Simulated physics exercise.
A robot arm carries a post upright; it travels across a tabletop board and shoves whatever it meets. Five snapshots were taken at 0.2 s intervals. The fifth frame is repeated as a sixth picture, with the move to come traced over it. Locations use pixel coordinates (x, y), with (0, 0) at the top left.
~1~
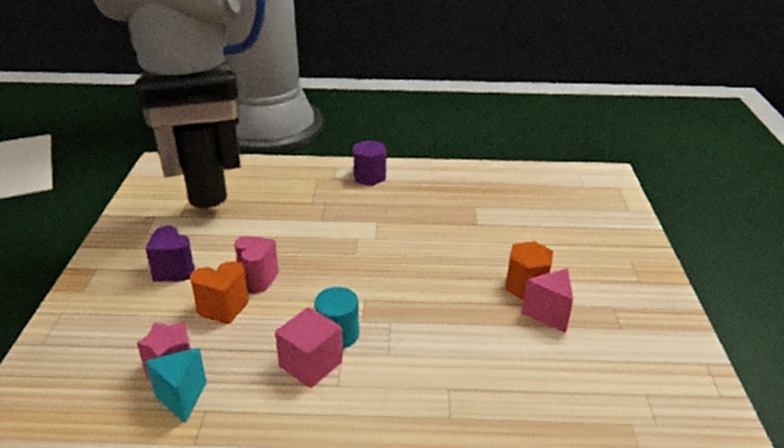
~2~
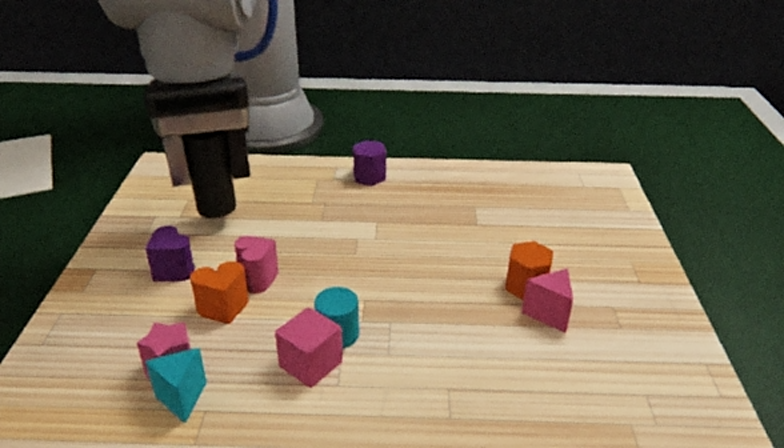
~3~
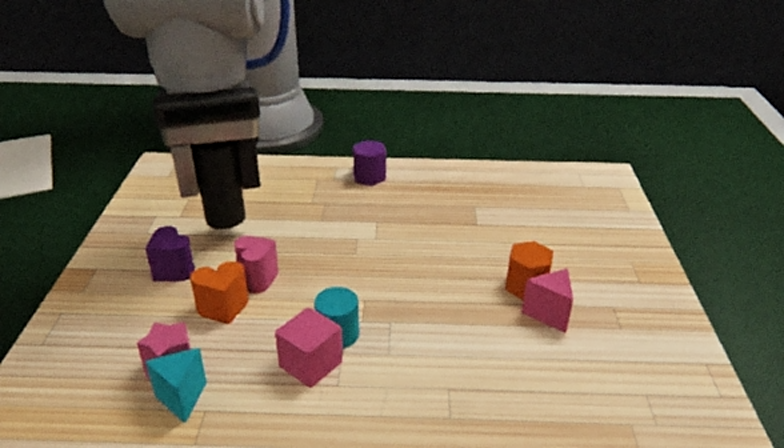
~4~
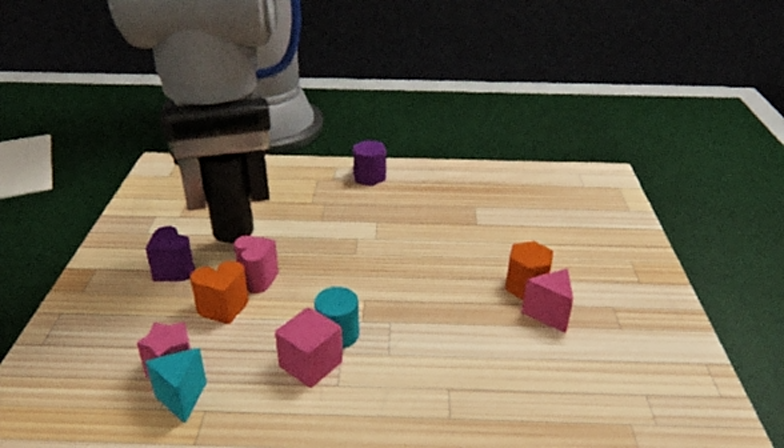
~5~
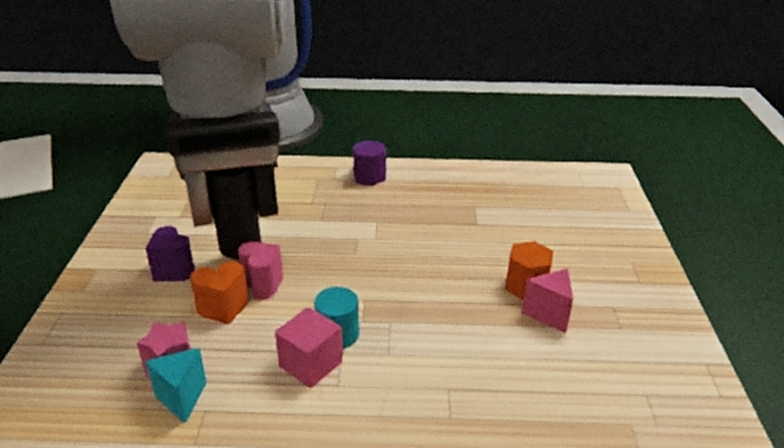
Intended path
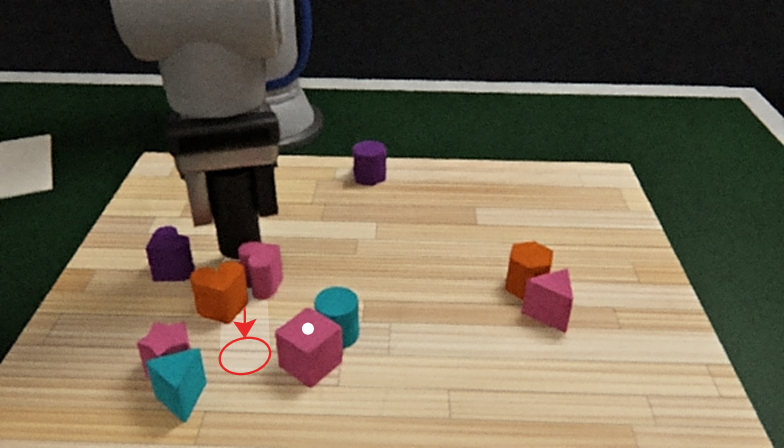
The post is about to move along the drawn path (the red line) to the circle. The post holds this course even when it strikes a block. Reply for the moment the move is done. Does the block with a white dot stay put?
Yes, that is how it ends up.
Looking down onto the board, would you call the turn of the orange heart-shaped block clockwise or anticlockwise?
It makes a clockwise turn.
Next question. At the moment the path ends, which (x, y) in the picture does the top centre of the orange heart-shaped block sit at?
Answer: (195, 309).
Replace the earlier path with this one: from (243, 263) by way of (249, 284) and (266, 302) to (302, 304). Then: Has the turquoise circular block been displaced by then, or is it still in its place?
That block ends up displaced.
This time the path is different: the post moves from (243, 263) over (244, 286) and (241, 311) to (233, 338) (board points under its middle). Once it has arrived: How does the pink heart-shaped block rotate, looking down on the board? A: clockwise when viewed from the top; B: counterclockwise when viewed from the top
Option B.
Drawn move, from (243, 263) directly to (245, 355); the dot is on the pink square block.
On the path given first. One third of the way, post (242, 275); orange heart-shaped block (211, 285), turned 20° clockwise; pink heart-shaped block (274, 270), turned 55° anticlockwise.
Two thirds of the way, post (242, 305); orange heart-shaped block (199, 302), turned 80° clockwise; pink heart-shaped block (283, 283), turned 115° anticlockwise.
At the end, post (242, 338); orange heart-shaped block (195, 309), turned 110° clockwise; pink heart-shaped block (283, 283), turned 115° anticlockwise; pink square block still.
